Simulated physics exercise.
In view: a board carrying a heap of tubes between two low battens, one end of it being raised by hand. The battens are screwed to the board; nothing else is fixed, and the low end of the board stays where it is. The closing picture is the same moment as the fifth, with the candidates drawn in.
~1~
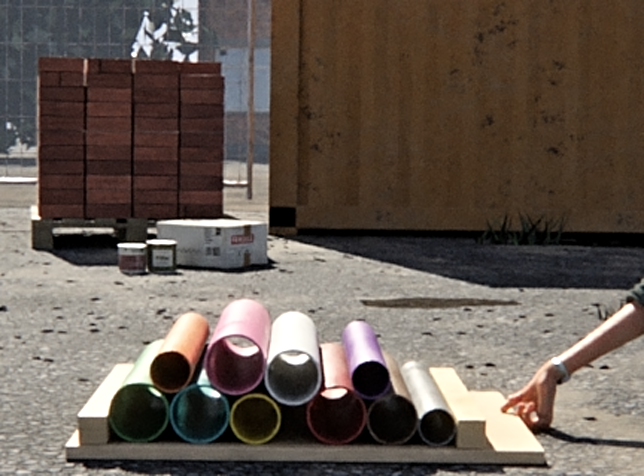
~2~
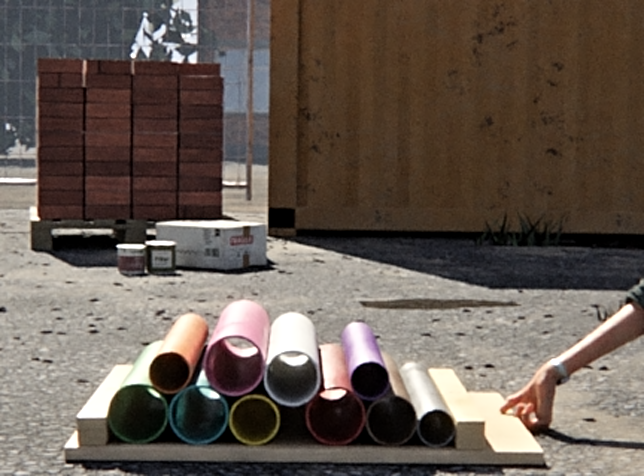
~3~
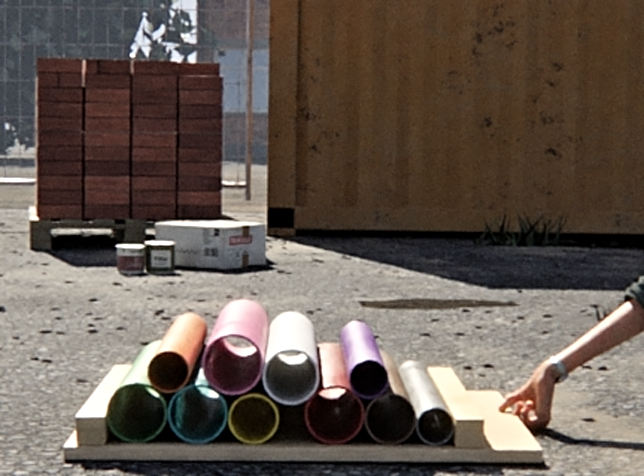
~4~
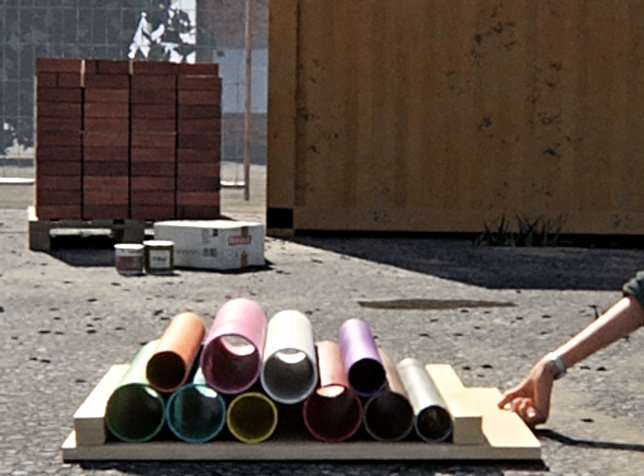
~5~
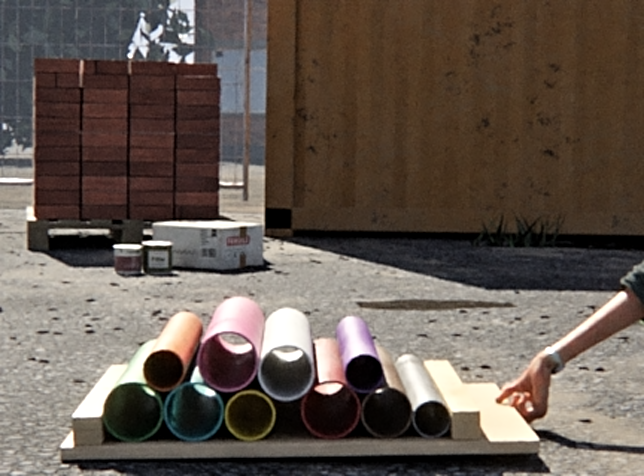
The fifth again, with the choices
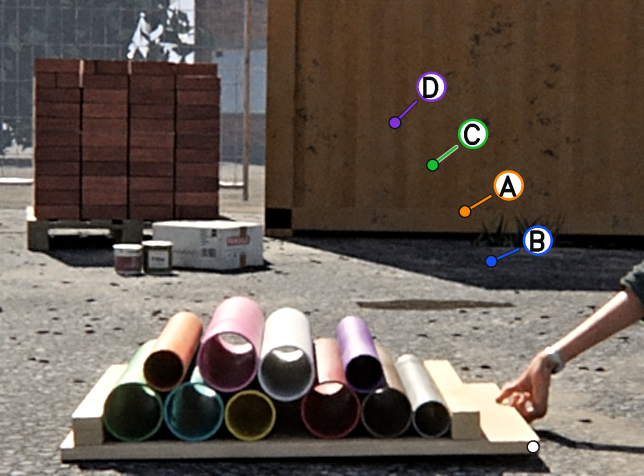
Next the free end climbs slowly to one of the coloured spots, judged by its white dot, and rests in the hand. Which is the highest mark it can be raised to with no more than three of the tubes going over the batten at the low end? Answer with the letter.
Lift it to C and no more.
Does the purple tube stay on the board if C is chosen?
Yes.
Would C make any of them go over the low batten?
Yes.
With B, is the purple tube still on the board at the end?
Yes, with B.
On the marked copy, A at (465, 212); B at (491, 261); C at (433, 165); D at (395, 123); the white dot at (533, 447).
Taking C. A third of the way, board at 20°.
Two thirds of the way, board at 38°.
When it is over, board at 39°, three over the low batten (white, pink, orange).
As for the rest, A three over the low batten (white, pink, orange); B three over the low batten (white, pink, orange); D four over the low batten (white, purple, pink, orange).
